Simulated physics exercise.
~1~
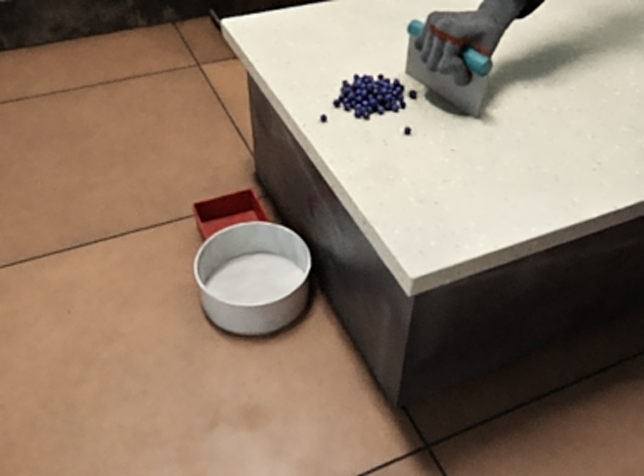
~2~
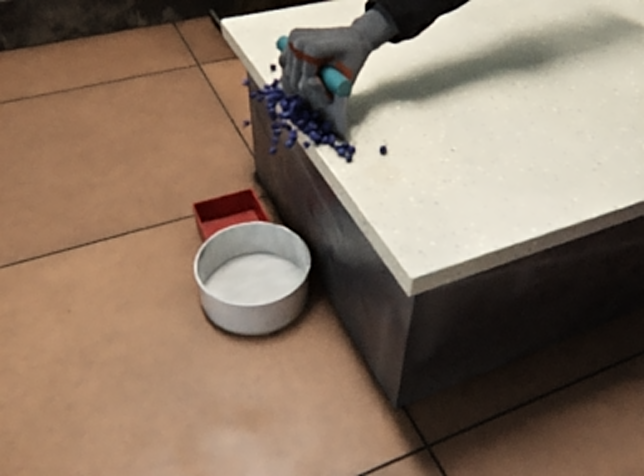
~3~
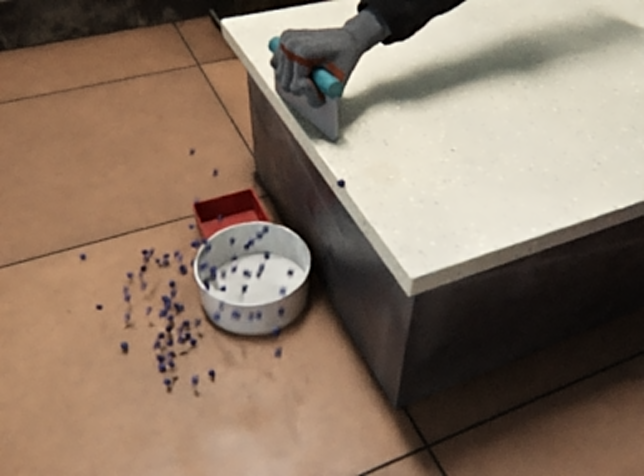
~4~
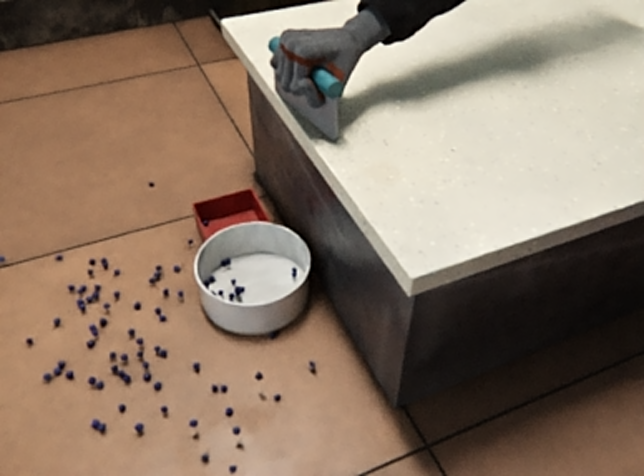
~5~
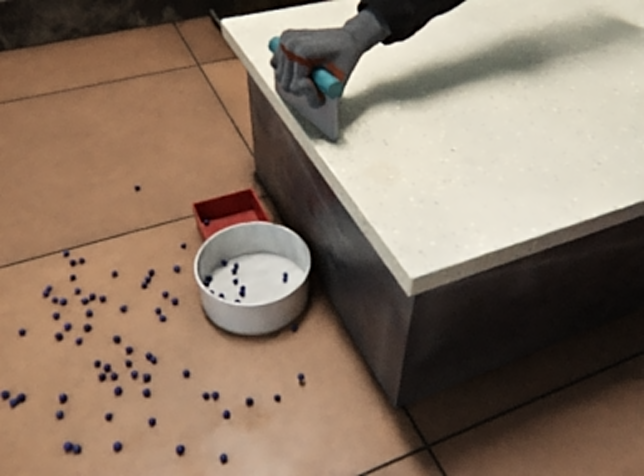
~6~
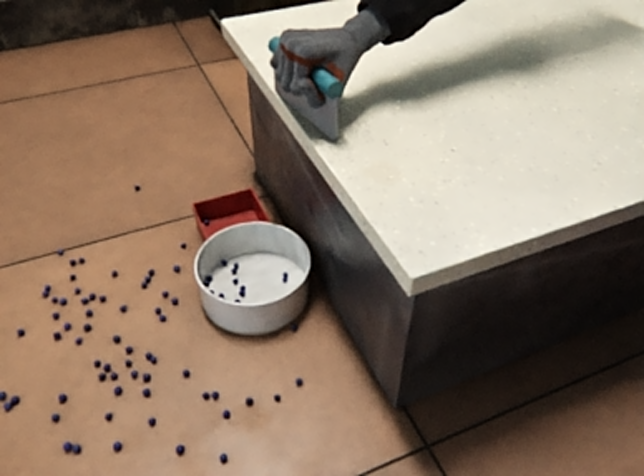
On a tiled floor beside a pale counter, blueberries scattering after a gloved hand scrapes them off, some landing in a white pot.
